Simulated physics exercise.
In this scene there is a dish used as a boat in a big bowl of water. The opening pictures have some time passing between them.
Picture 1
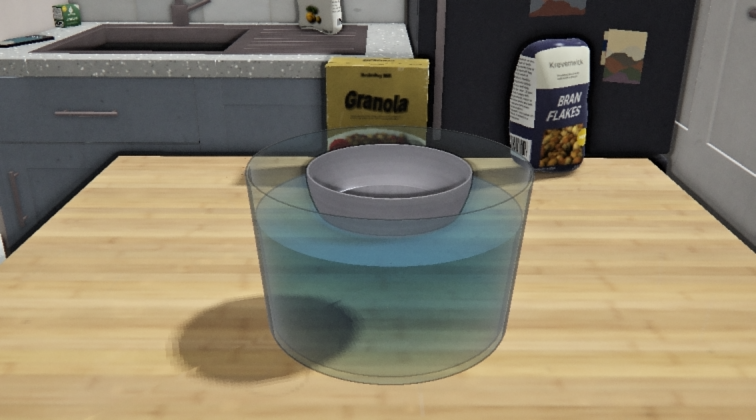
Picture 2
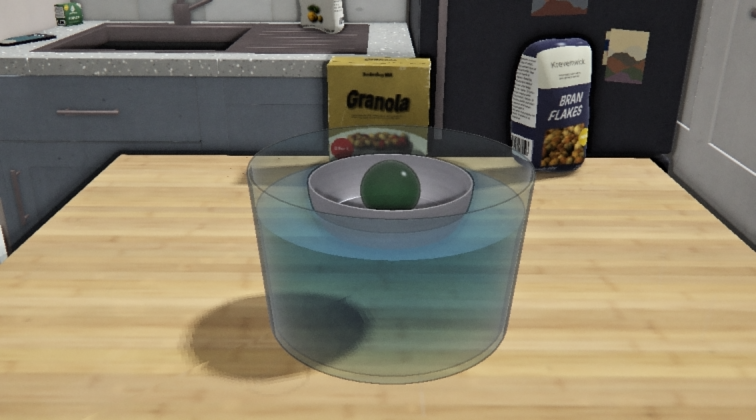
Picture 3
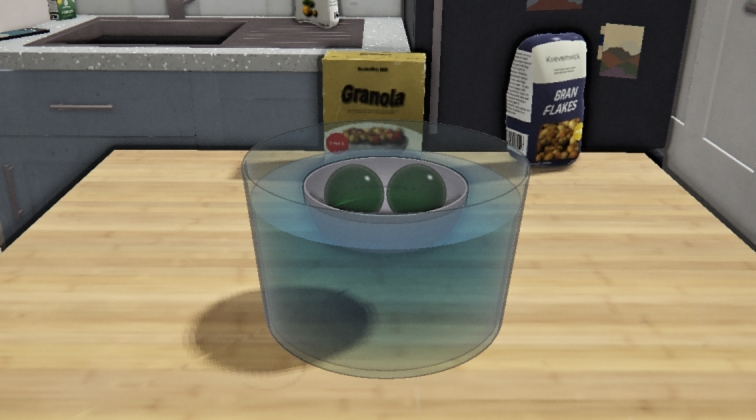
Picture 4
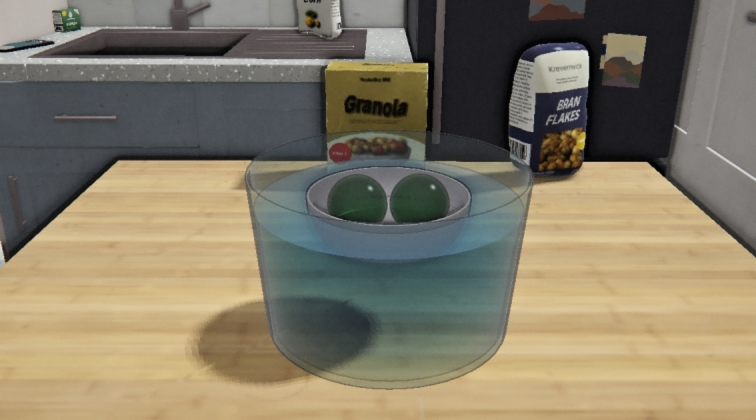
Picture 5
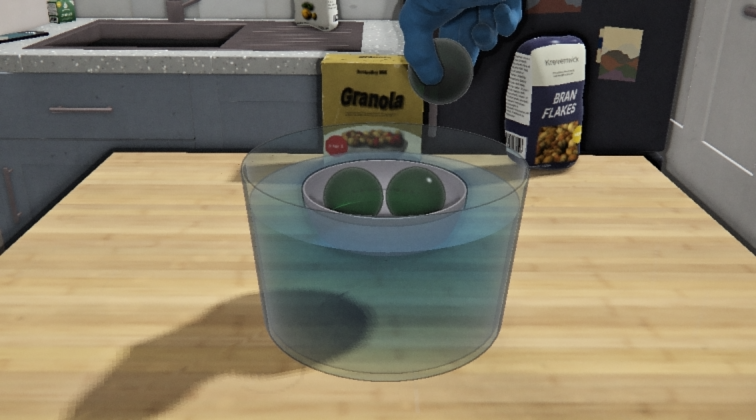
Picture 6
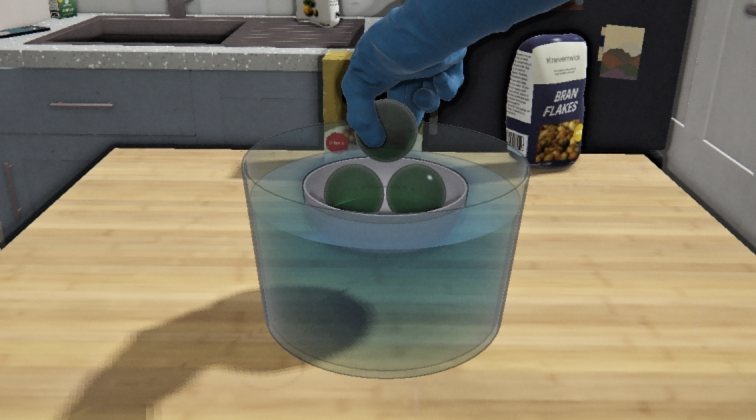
A blue-gloved hand lowers another marble toward two green ones in a floating dish.
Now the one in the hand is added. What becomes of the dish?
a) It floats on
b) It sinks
It sinks.
Shortly, the glass marble is in and the dish dips.
Then, water pours in over its edge.
At the finish, the dish lies on the bottom with its load.
